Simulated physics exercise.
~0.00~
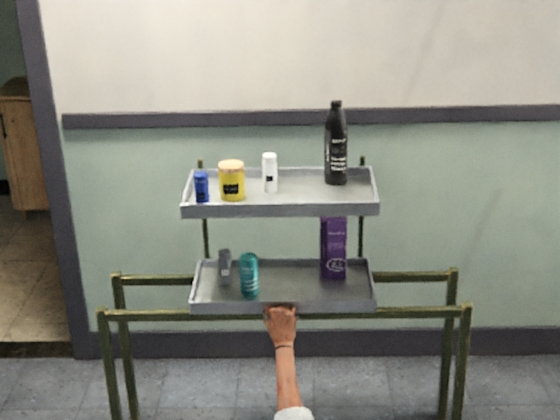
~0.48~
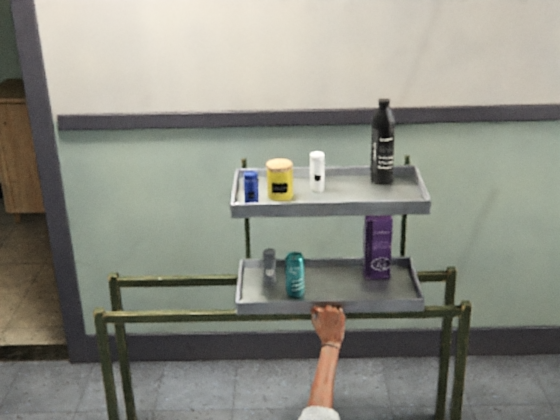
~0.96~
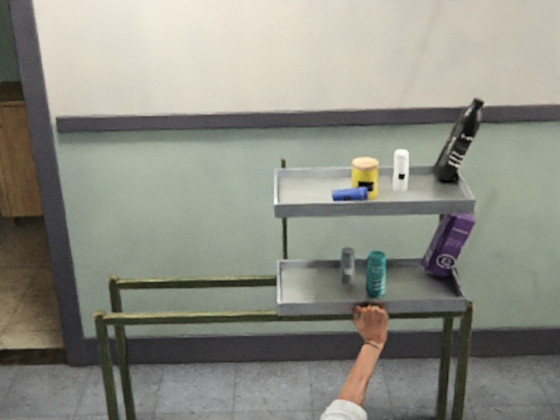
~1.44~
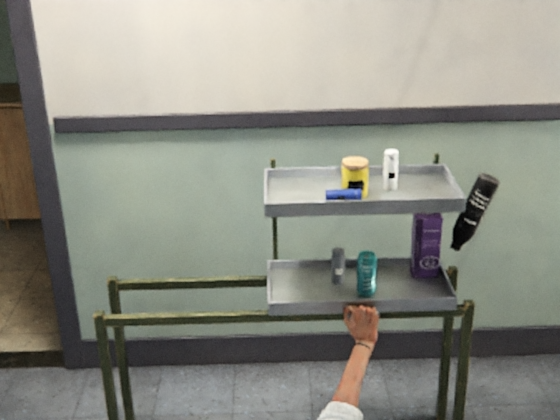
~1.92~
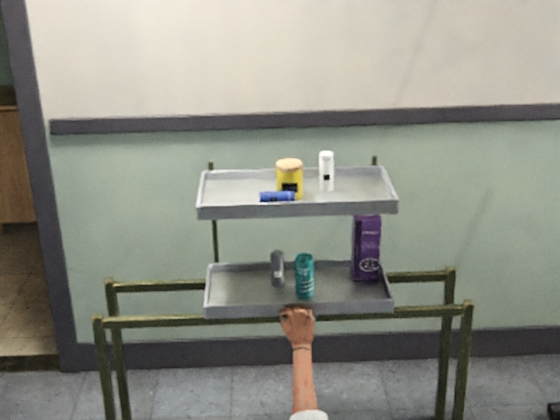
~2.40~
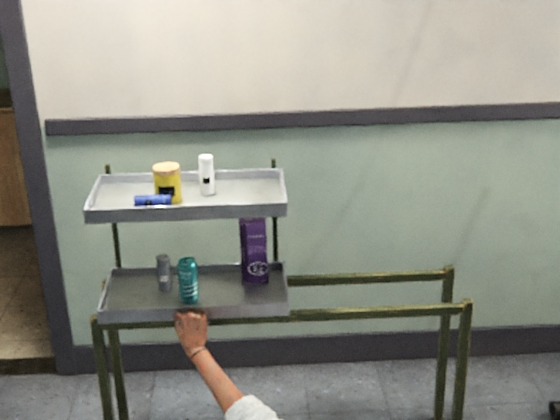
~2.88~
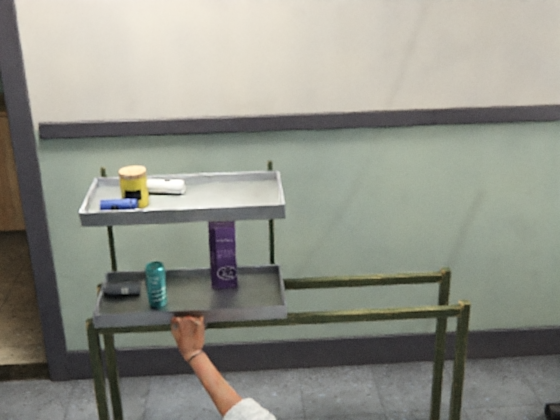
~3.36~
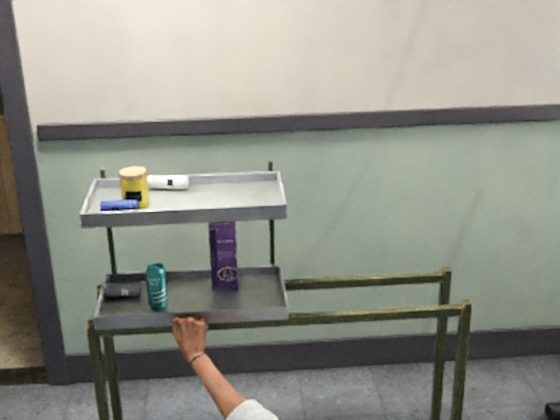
A black bottle tipped off the right end of a two-level tray as a hand moved it right along its rails, and a blue container fell over. The hand then slid the tray left, where a white container and a small grey one toppled.
